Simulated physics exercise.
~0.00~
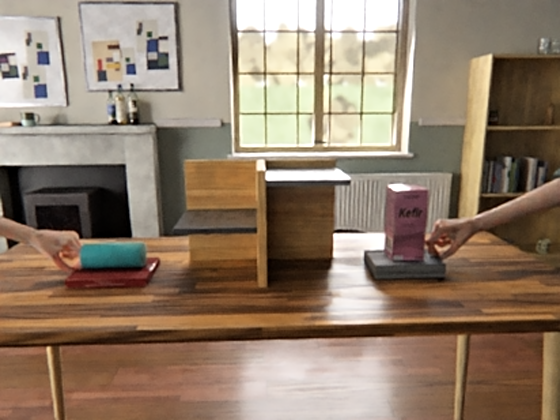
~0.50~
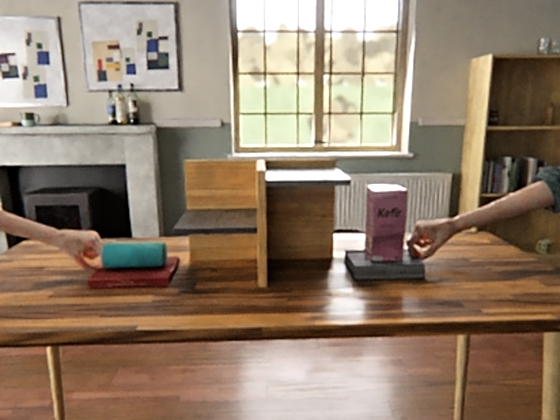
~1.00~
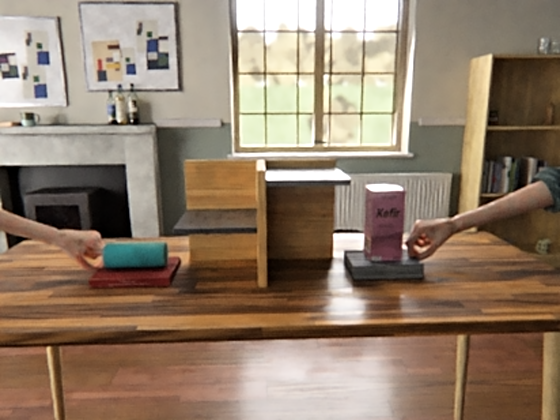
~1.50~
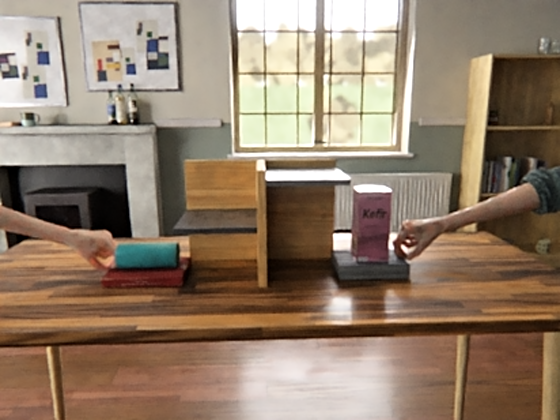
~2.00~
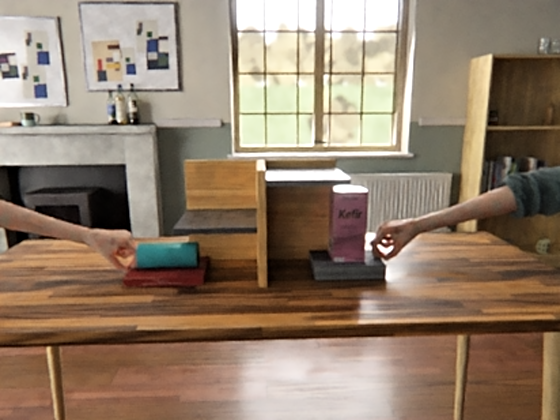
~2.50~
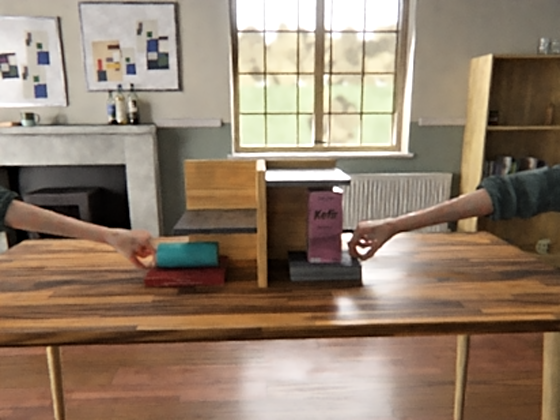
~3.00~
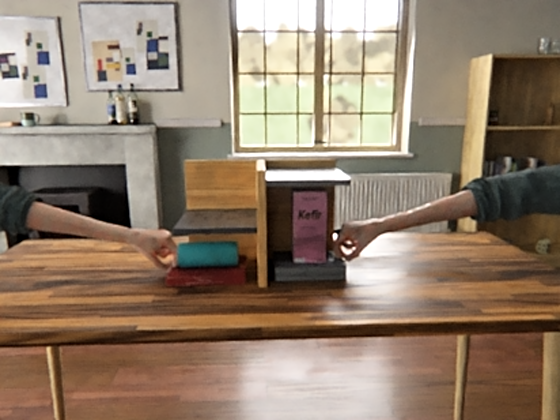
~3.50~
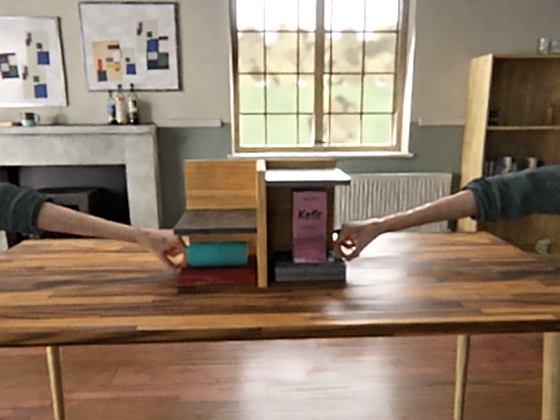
We see two hands push a turquoise candle lying on a red box rightward and an upright pink carton on a grey board leftward across a wooden table, pausing briefly, until both items pass beneath the two sides of a central wooden shelf.
